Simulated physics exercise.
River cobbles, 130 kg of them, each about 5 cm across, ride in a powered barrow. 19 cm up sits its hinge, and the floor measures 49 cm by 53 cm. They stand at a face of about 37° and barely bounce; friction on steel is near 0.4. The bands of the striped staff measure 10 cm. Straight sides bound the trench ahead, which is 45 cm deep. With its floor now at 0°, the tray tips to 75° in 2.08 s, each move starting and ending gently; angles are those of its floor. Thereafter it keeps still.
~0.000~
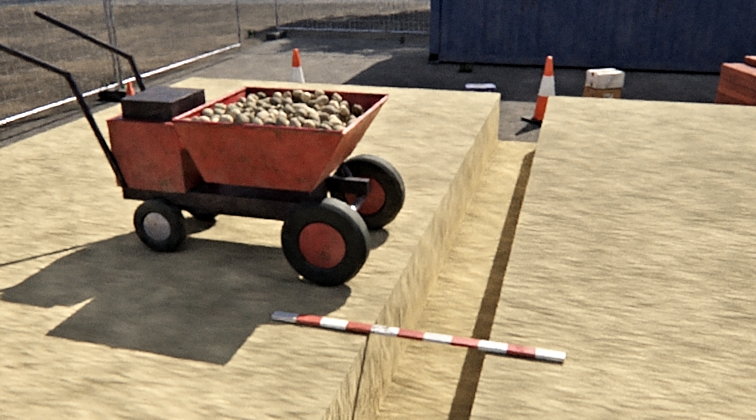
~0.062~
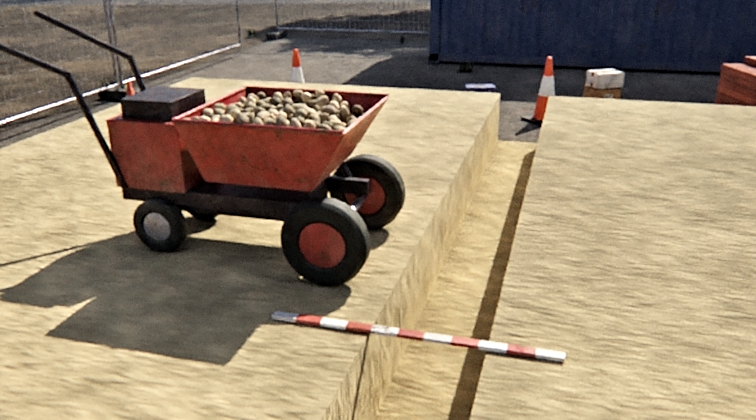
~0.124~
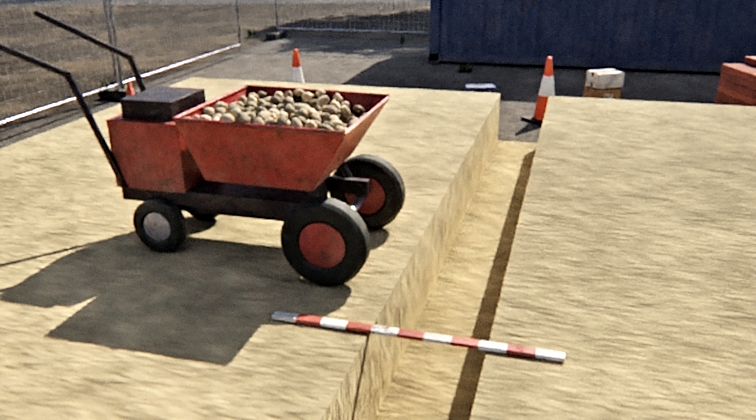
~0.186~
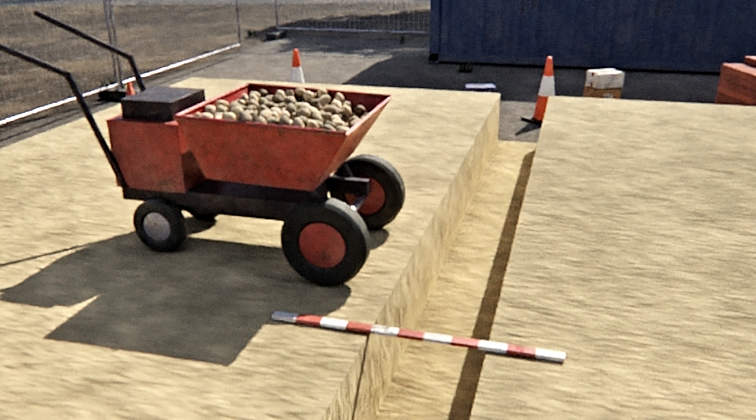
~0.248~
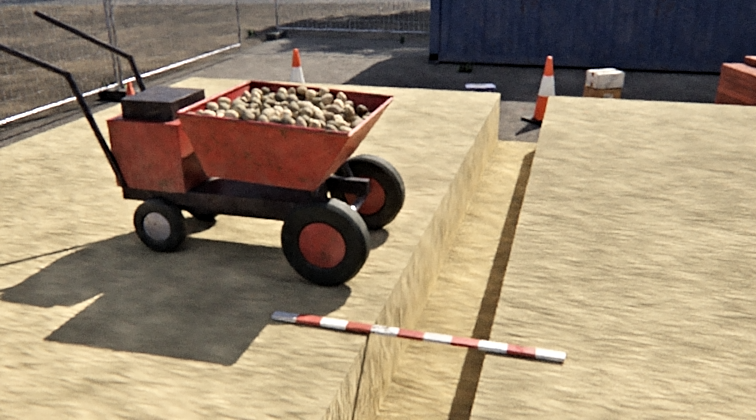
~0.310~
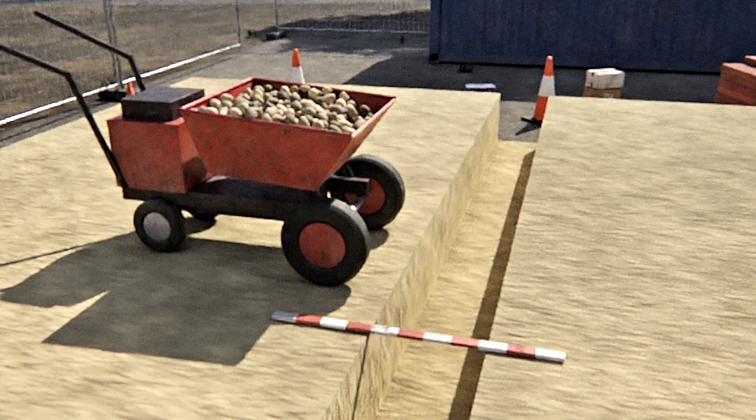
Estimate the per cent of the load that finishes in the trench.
Roughly 76 percent.
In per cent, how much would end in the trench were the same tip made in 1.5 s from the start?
I'd put it at roughly 70 per cent.
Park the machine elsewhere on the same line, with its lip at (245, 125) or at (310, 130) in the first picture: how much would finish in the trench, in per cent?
I'd expect close to 70 per cent at the first and 100 per cent at the second.
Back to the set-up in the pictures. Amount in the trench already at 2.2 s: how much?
Some 40 per cent.
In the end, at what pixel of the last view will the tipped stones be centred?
I'd put it close to (480, 337).
After 1.6 s the floor is at 63°; 97 % in the tray, 3 % in the trench; the foremost stones are at (473, 230).
After 2.2 s the floor is at 75°; 40 % in the tray, 40 % in the trench, 19 % past the trench; the foremost stones are at (622, 283).
After 2.5 s the floor is at 75°; 19 % in the tray, 56 % in the trench, 24 % past the trench; the foremost stones are at (675, 281).
After 4.5 s the floor is at 75°; 0 % in the tray, 76 % in the trench, 24 % past the trench; the foremost stones are at (692, 282).
